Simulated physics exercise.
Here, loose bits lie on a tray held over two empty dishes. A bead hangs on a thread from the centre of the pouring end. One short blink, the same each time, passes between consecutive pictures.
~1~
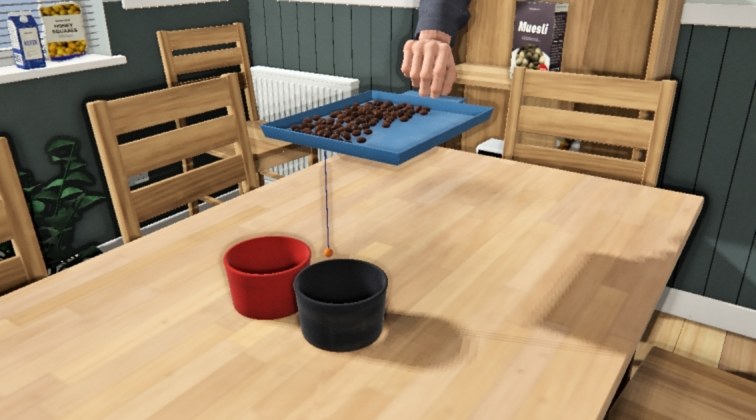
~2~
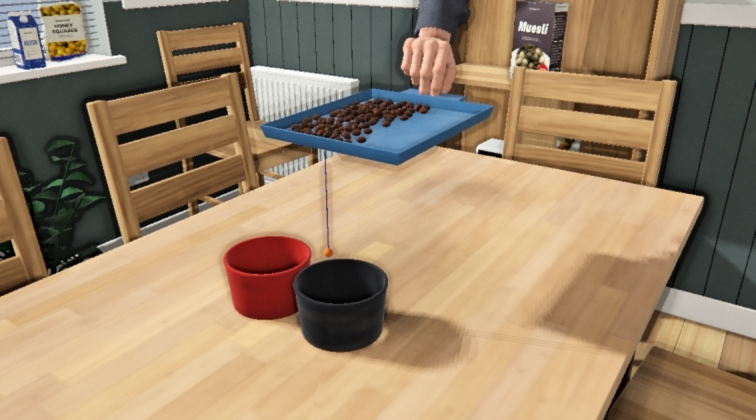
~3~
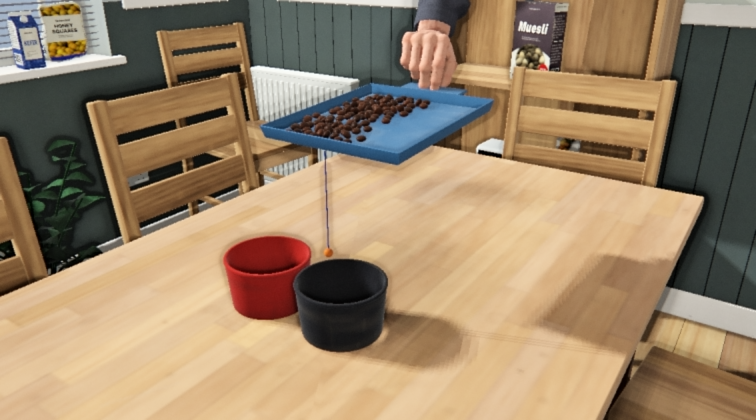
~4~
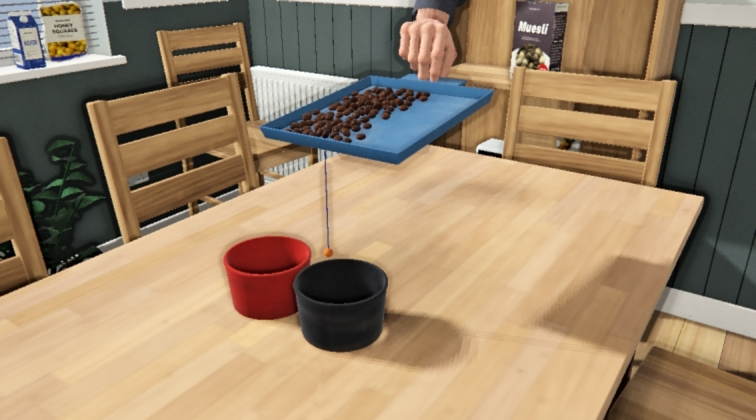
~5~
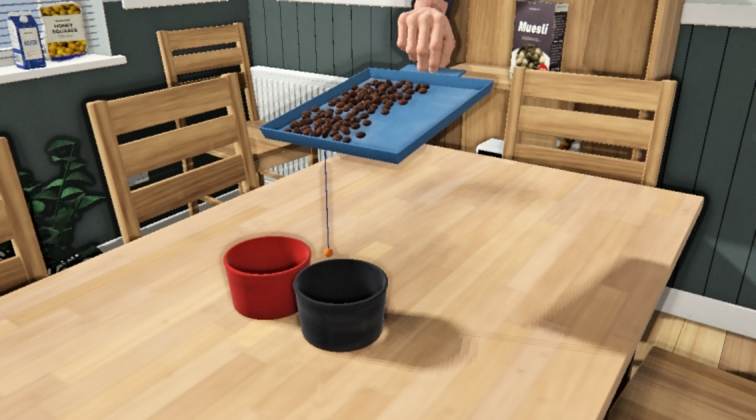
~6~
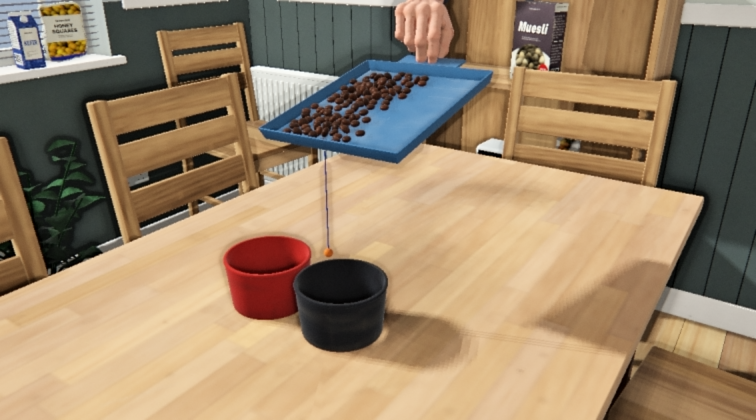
A blue tray of dark brown chocolate drops was held by a hand above a red dish and a black one on a wooden table, then its back edge was slowly raised slightly.
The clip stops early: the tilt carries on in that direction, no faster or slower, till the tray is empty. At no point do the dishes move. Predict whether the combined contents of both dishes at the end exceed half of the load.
In the end the dishes save the greater share of it.
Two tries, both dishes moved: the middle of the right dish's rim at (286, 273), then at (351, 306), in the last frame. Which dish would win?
Result, try one: The dish at right; try two: The dish at left.
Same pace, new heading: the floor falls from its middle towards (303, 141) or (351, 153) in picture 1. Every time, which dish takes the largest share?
Try one: The leftmost dish. Try two: The rightmost dish.
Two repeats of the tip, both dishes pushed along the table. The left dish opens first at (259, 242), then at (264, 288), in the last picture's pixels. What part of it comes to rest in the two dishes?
That makes 40 per cent, followed by 40 per cent.
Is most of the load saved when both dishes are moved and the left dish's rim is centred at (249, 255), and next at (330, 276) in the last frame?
Placing 1: A majority of it. Placing 2: A minority of it.
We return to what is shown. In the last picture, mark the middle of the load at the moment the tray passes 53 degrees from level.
Somewhere around pixel (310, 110) in the last picture.
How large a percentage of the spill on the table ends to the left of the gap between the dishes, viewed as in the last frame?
My estimate is some 80 per cent.
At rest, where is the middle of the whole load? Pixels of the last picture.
The centre comes to rest close to (277, 303).
Soon after the last picture, tray tipped steeply; nearly all on the tray; a stray few in the air.
A little later, tray tipped right over; about a third on the tray; a small part in the right dish; about a quarter in the left dish; a small part outside both; about a quarter in the air.
Later still, tray tipped past a quarter turn; about a quarter in the right dish; about half in the left dish; about a quarter outside both.
At rest, tray tipped past a quarter turn; about a quarter in the right dish; about half in the left dish; about a quarter outside both.
